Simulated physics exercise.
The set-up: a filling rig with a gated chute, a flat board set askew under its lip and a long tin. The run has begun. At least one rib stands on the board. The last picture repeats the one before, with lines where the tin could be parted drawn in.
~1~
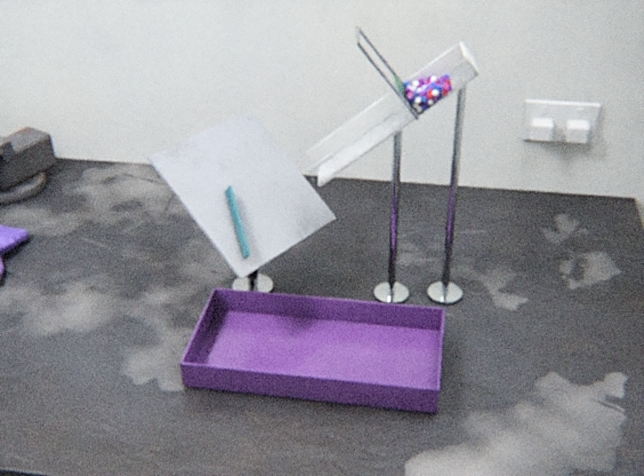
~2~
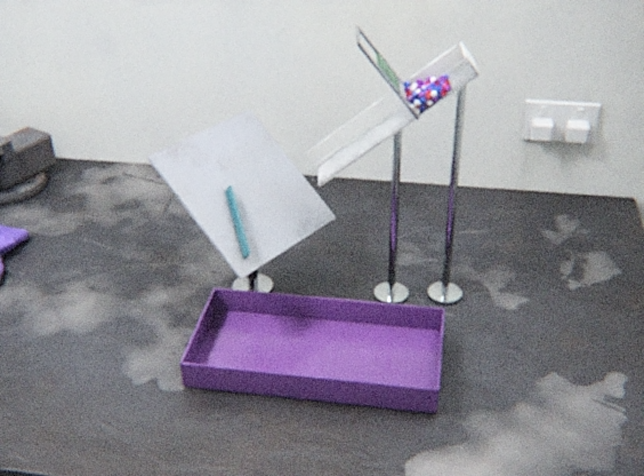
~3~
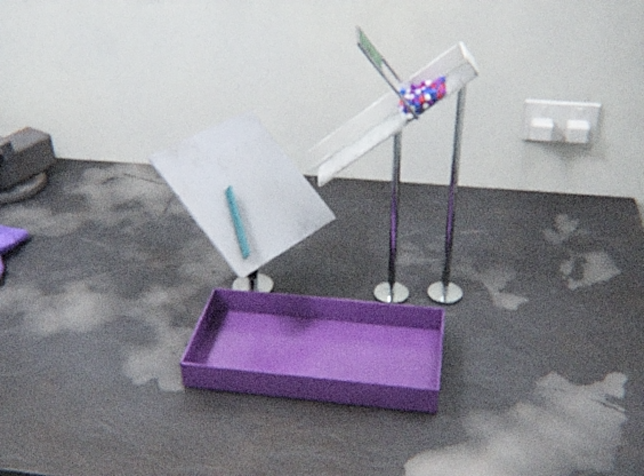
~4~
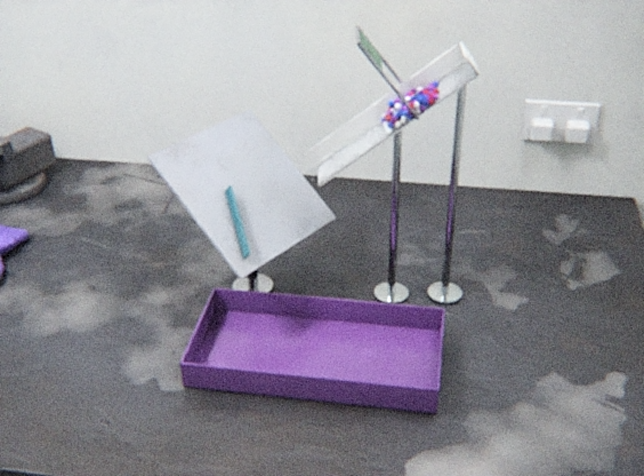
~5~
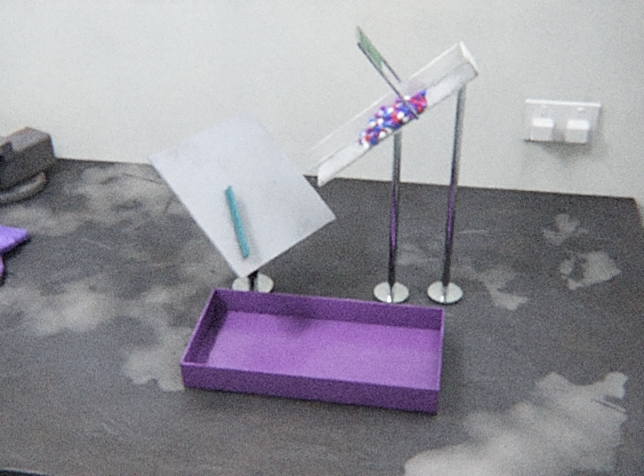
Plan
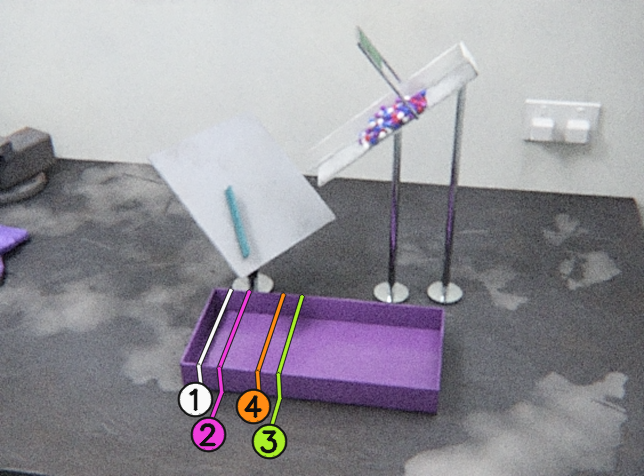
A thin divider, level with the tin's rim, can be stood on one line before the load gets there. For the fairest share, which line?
Best: 3.
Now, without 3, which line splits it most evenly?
The answer is 4.
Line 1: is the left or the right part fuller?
More lands on the right.
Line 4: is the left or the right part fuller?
More lands on the right.
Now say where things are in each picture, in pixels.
Load behind the gate (424, 91), round plastic beads; lip of the chute (319, 176), sloping fairly steeply, in the first picture.
Middle of the board (246, 188), tilted fairly steeply; middle of its low edge (292, 246); of its high edge (202, 132), in the second picture.
Front corners of the tin (181, 363) and (438, 389), empty; front of the load (401, 106), in the third picture.
Middle of the load (412, 108); its front (384, 119), roughly a quarter of the way to the lip; rib from (230, 185) to (249, 253), in the fourth picture.
Middle of the load (397, 118); its front (361, 141), roughly half of the way to the lip, in the fifth picture.
On the marked copy, line 1 crosses the front rim at (199, 365); line 2 crosses the front rim at (219, 367); line 3 crosses the front rim at (278, 373); line 4 crosses the front rim at (257, 371).
If 1 is chosen, of what is caught, not one piece on the left of the divider, every piece on the right.
If 2 is chosen, of what is caught, not one piece on the left of the divider, every piece on the right.
If 3 is chosen, of what is caught, roughly half on the left of the divider, roughly half on the right.
If 4 is chosen, of what is caught, about a tenth on the left of the divider, the larger part on the right.
